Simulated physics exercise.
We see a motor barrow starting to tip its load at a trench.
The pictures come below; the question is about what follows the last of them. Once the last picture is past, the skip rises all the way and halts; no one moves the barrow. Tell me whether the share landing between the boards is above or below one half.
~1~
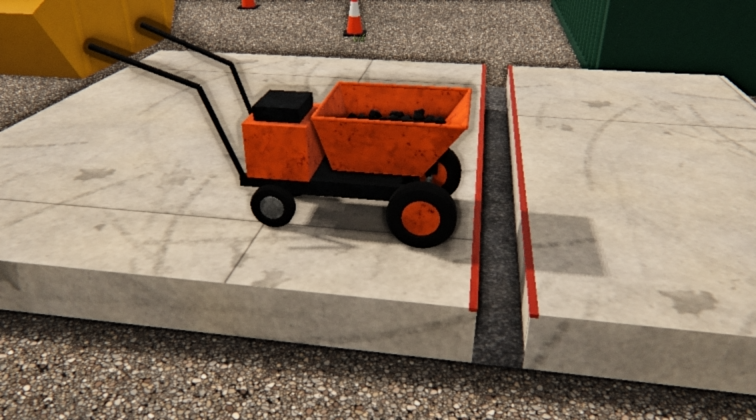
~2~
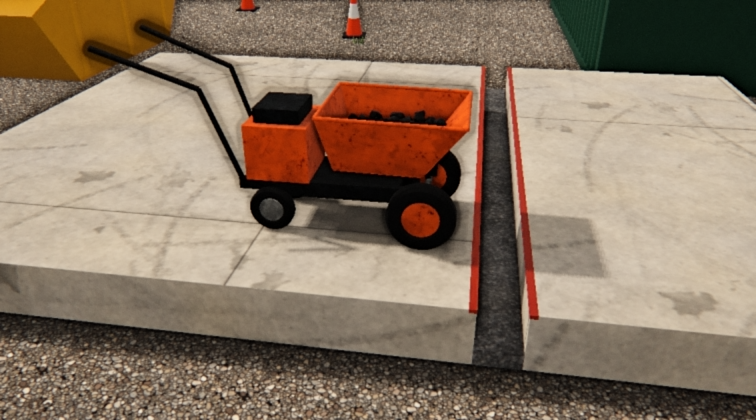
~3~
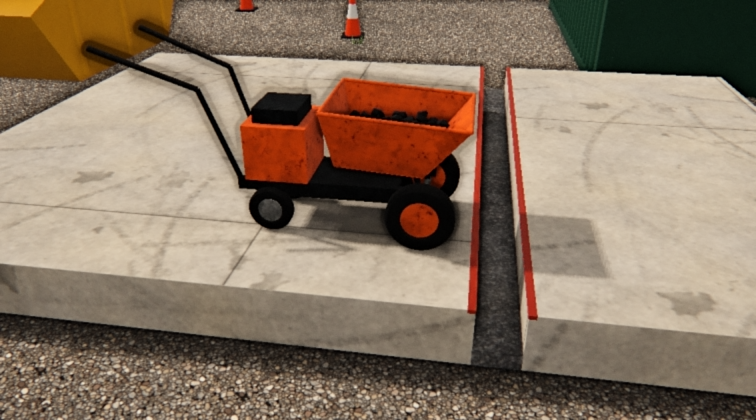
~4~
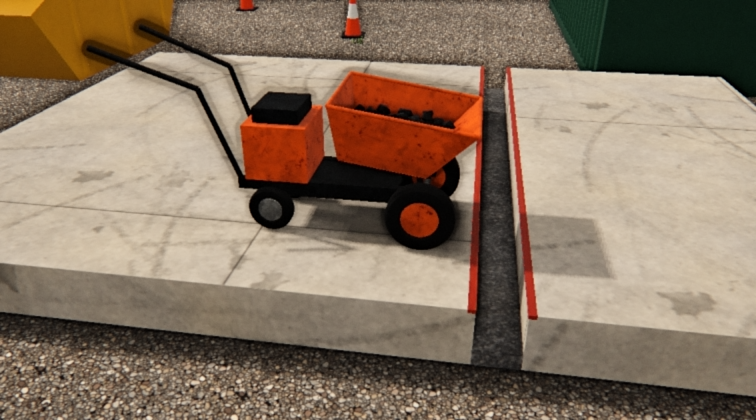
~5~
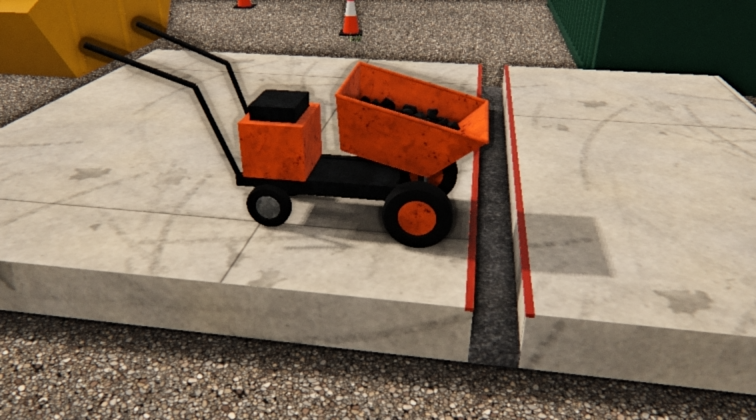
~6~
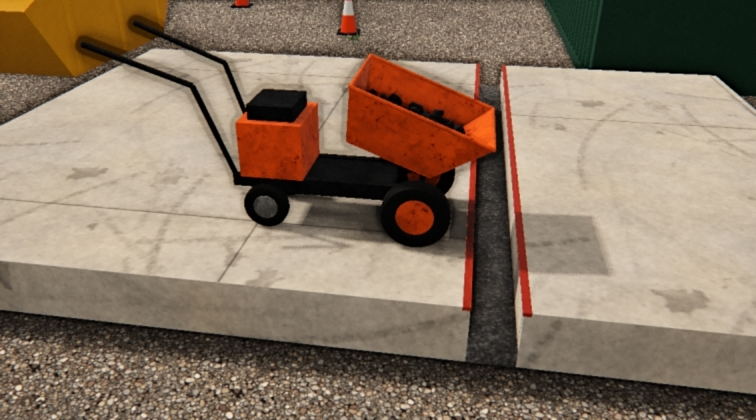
Largely missed.
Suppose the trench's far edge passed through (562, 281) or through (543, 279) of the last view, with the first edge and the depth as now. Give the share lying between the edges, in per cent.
The first try comes to close to 100 per cent, the next to 70 per cent.
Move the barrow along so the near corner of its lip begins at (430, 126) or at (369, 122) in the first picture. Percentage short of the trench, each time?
You'd get around 0 in a hundred, then 40 in a hundred.
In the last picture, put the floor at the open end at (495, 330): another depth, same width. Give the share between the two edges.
I'd put it at some 0 in a hundred.
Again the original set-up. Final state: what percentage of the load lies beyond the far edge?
Result: Close to 60 %.
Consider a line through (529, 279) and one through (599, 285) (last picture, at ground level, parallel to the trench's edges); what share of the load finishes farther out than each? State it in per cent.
Near 60 % and 10 %.
Shortly afterwards, skip tipped steeply; the whole lot in the skip.
Next, skip tipped right over; all but a few in the skip; a little beyond it.
Some moments later, skip tipped right over; near a third in the skip; near two thirds beyond it.
In the end, skip tipped right over; near a third in the skip; only a few in or heaped over the trench; near two thirds beyond it.
